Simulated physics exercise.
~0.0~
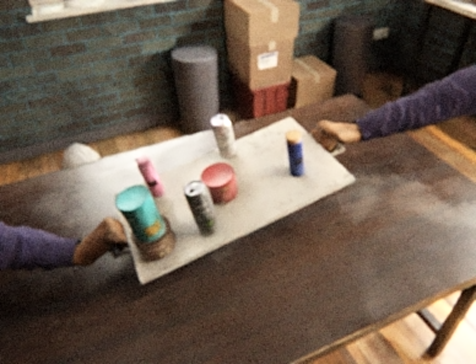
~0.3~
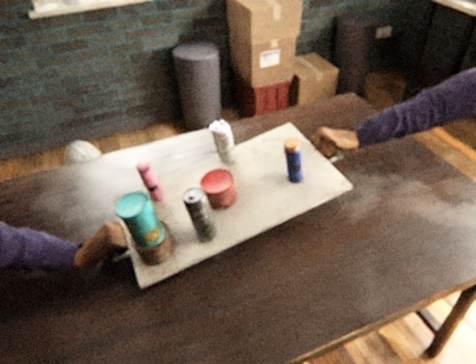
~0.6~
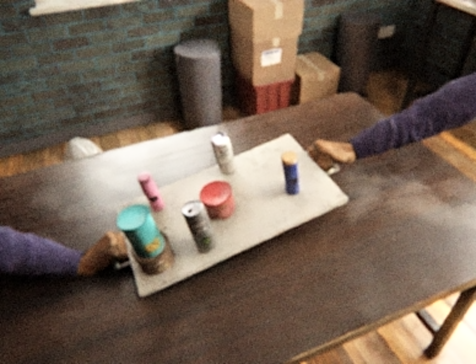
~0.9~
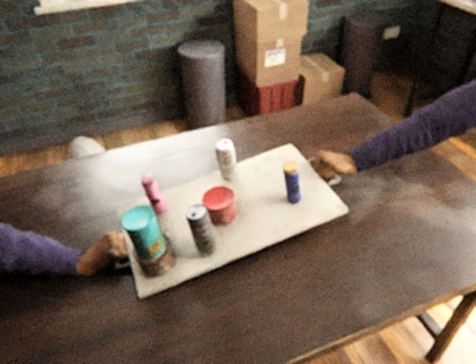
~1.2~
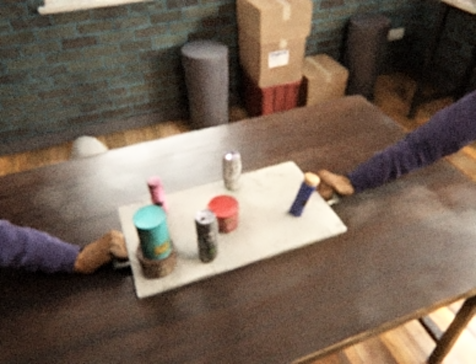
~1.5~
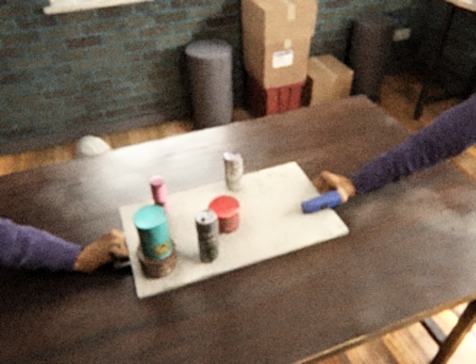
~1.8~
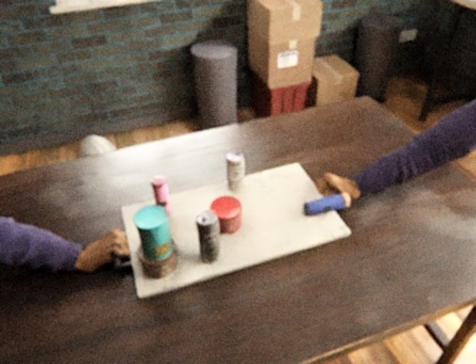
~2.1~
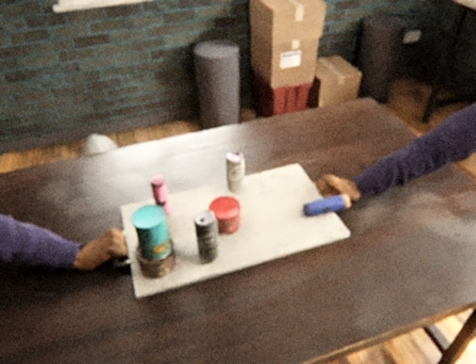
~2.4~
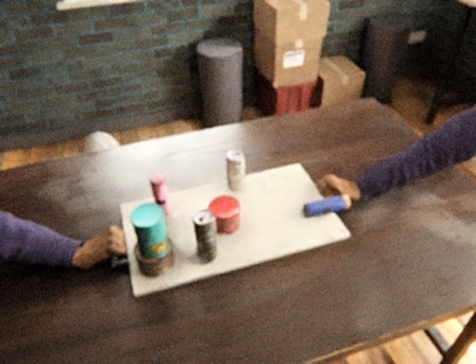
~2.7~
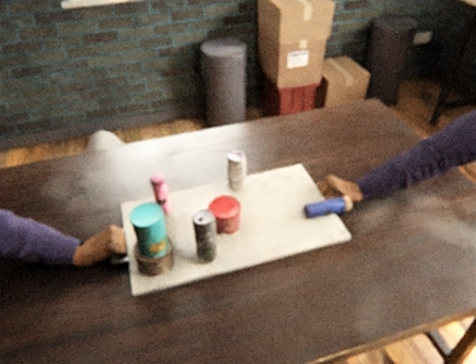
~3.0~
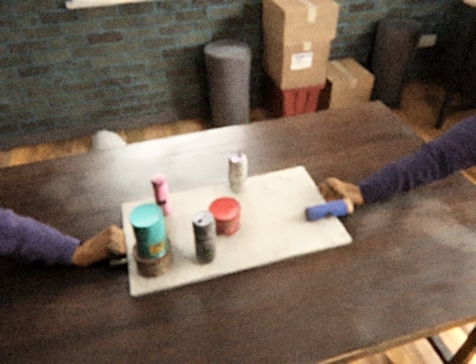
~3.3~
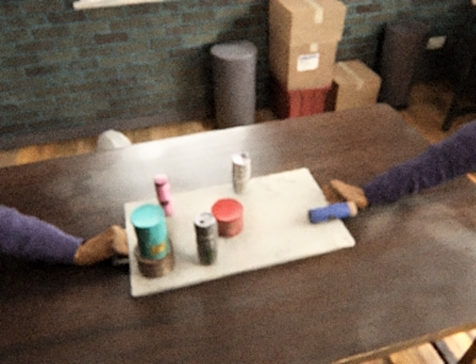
Two hands lowering a pale tray of cans and tubs onto a dark table, the blue shaker toppling onto its side.
